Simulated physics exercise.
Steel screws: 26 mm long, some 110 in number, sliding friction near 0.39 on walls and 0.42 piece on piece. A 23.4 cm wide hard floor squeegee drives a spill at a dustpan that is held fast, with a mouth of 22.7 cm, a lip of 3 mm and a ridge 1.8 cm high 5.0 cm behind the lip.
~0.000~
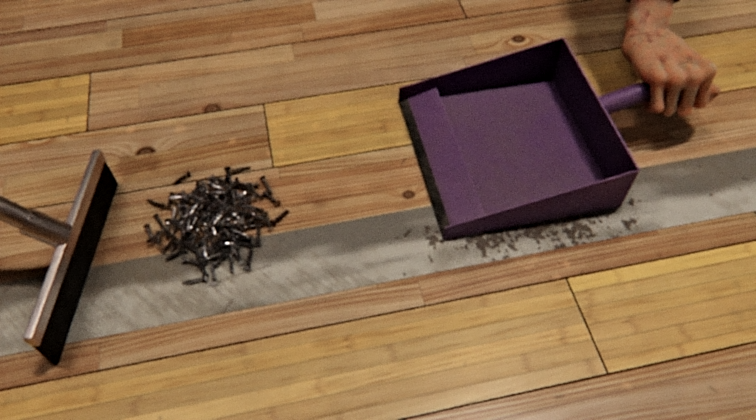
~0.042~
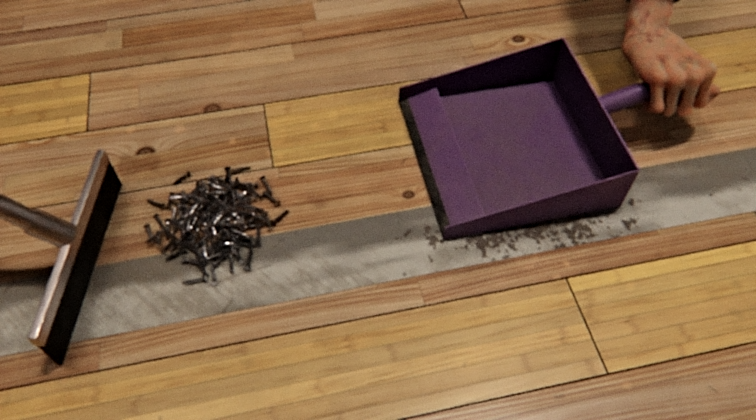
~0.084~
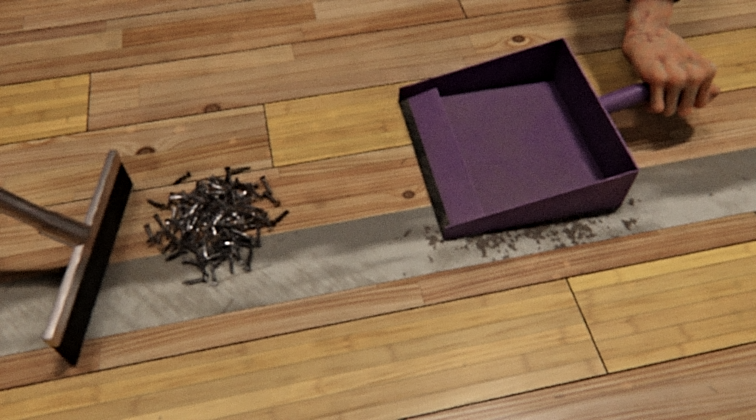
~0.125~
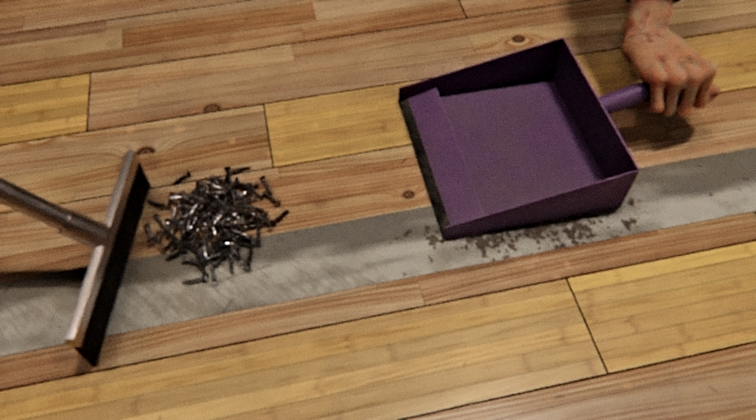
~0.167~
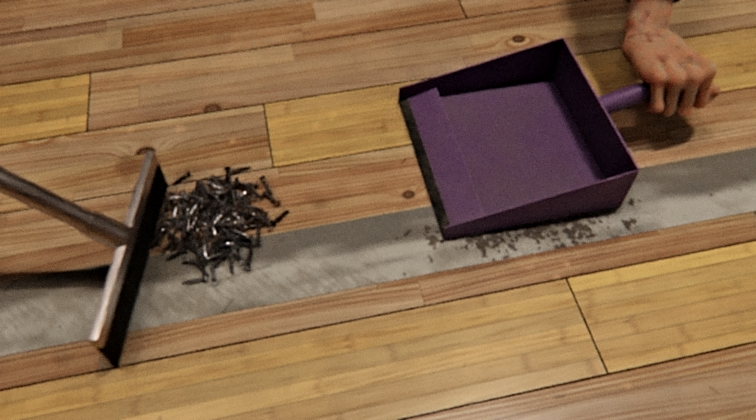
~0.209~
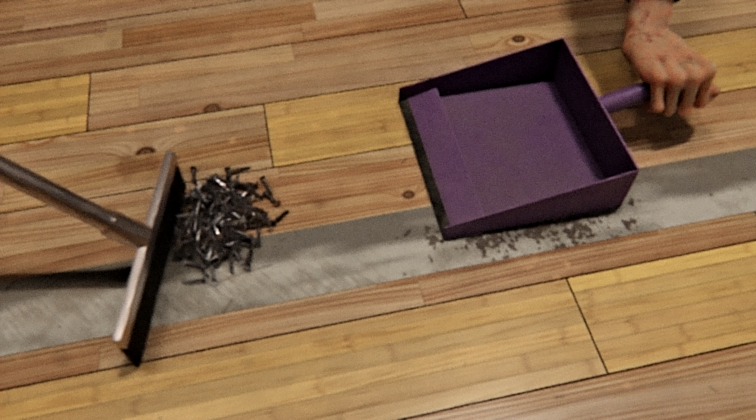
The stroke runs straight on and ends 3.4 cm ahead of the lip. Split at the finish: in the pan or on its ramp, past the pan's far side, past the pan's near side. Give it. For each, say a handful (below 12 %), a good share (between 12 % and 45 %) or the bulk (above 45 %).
Pan: I predict a minor share of the load; far side: I predict a minor share of the load; near side: I predict a mid-range share of the load.
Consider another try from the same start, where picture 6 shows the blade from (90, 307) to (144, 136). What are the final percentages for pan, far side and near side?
That ends as pan 0, far 0, and near 5.
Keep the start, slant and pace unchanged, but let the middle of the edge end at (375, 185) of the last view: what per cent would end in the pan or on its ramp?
Close to 5 in a hundred.
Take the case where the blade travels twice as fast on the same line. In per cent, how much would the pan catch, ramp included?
Then about 25 per cent.
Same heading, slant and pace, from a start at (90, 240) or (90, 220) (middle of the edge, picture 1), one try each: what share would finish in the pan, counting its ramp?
The two tries give some 5 % and some 5 %.
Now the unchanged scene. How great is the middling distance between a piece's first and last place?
That distance is close to 24 cm.
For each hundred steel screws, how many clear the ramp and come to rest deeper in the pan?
Roughly 0 percent.
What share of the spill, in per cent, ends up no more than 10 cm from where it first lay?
Roughly 15 per cent.
After 0.45 s, middle of the blade 19 cm from the lip; 0 % over the lip, far side 0 %, near side 10 %.
After 0.62 s, middle of the blade 11 cm from the lip; 0 % over the lip, far side 0 %, near side 20 %.
After 0.90 s, middle of the blade 6 cm from the lip; 10 % over the lip, far side 0 %, near side 25 %.
By 1.4 s all is still; pan 5 %, far side 0 %, near side 25 %, in front of the lip or behind the blade 65 %.
